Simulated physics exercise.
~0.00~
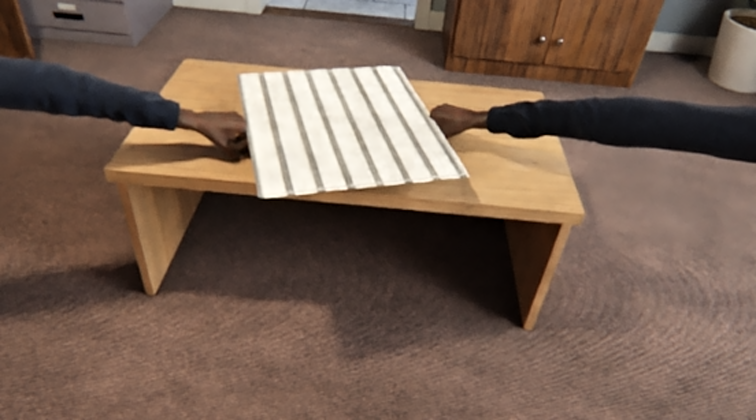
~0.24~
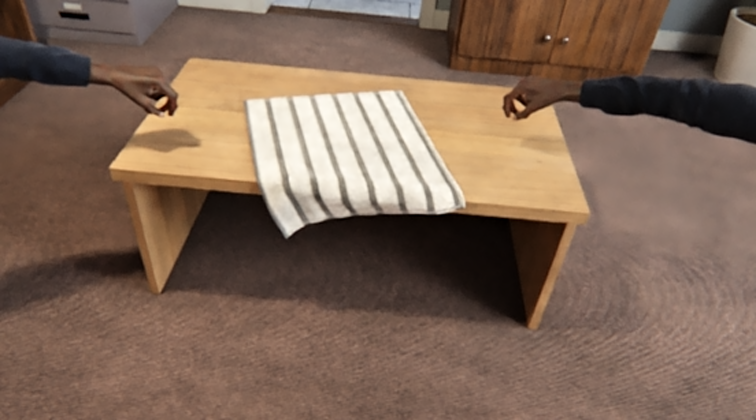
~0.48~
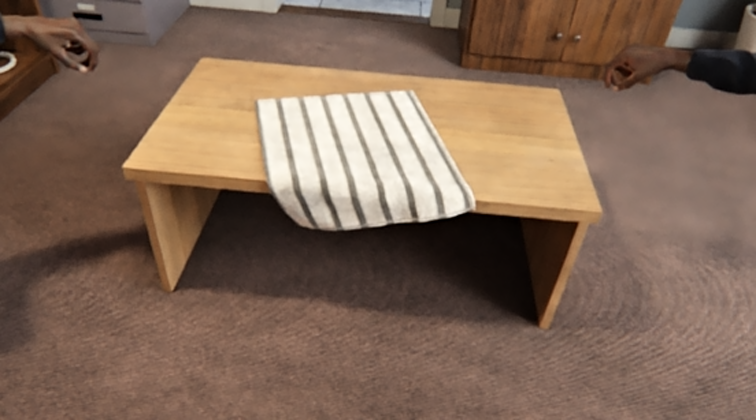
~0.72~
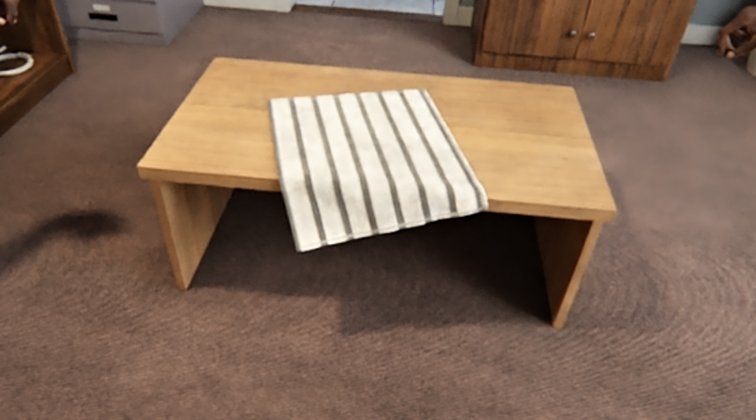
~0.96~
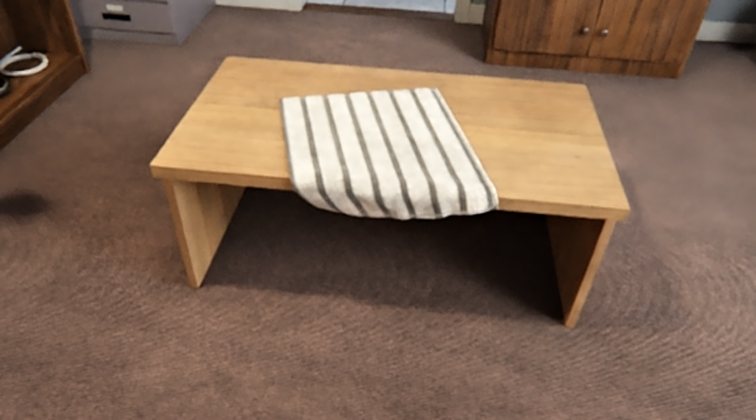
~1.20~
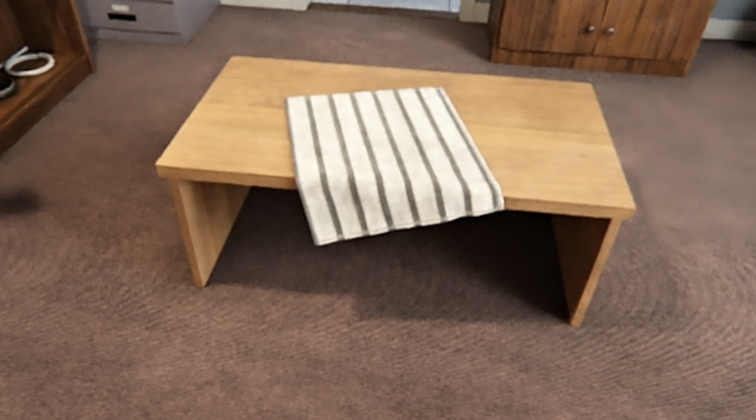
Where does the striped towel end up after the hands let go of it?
It stays up on the wooden desk, with most of it lying on the top and its front part hanging over the near edge.
Over a wooden desk, two hands release a striped towel, which stays draped across the front edge.
